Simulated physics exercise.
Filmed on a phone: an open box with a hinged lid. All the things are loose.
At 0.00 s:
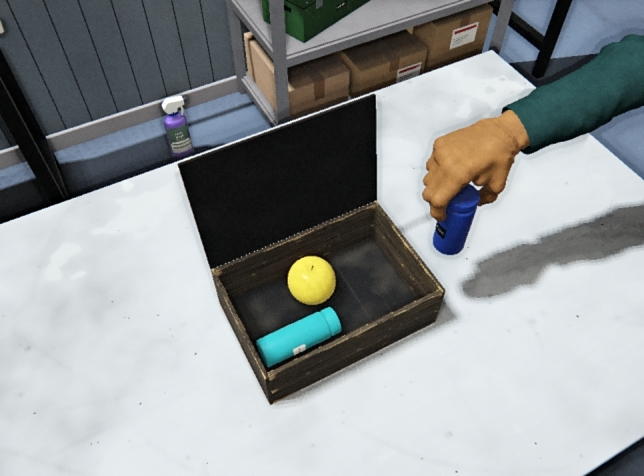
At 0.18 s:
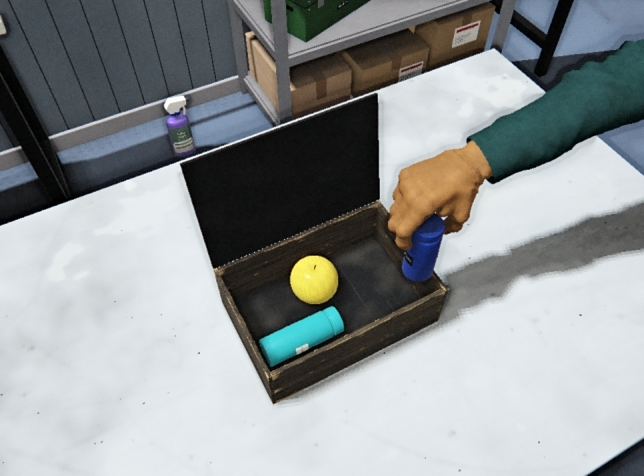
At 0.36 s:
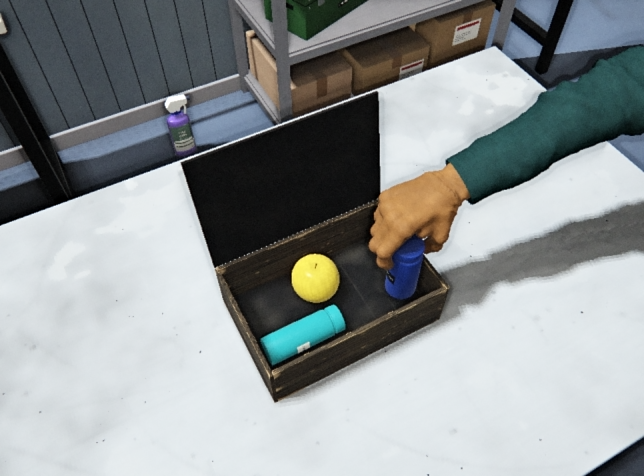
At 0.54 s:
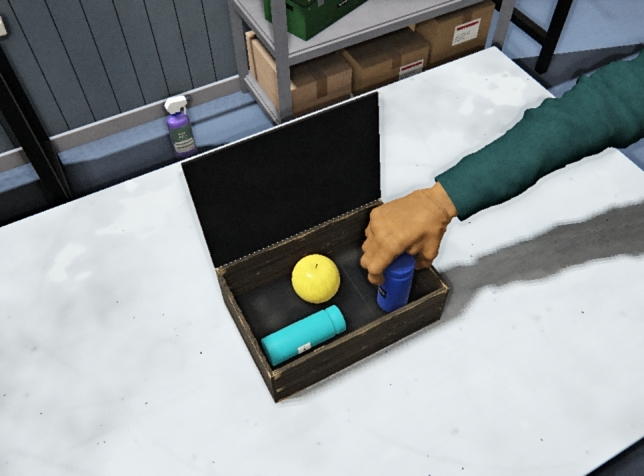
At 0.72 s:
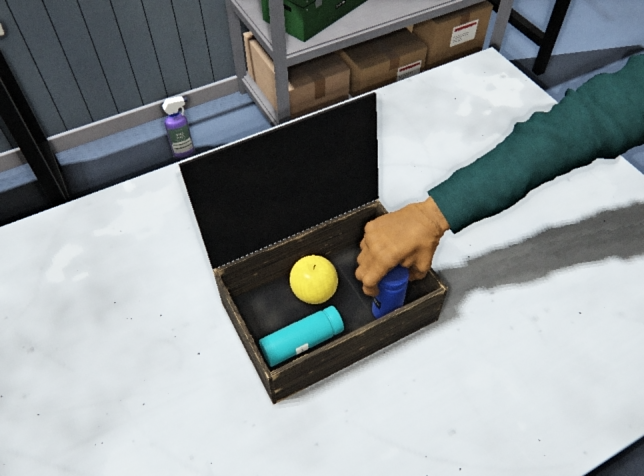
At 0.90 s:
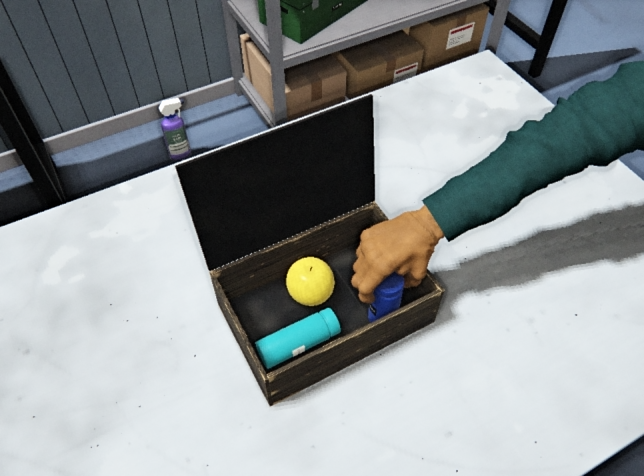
The footage shows a hand in a green sleeve moving a blue shaker leftward and down into an open box on a white table, still gripping it beside a yellow ball-like object and a turquoise shaker lying inside.
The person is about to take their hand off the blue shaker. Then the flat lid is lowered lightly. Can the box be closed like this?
The lid is held up.
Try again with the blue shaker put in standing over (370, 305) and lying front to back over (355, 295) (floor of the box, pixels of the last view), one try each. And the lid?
In the first case it stays ajar; in the second case it sits on the rim.
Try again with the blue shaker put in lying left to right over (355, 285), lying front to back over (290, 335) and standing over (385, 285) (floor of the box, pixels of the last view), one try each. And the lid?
First try: It shuts flat; second try: It is held up; third try: It is held up.
After 2.20 s, lid 78° above the rim.
After 2.70 s, lid 42° above the rim.
After 3.10 s, lid 8° above the rim.
At rest (6.5 s), lid 8° above the rim; all 3 in place. Seen from the same camera at the end, blue shaker near (385, 299).
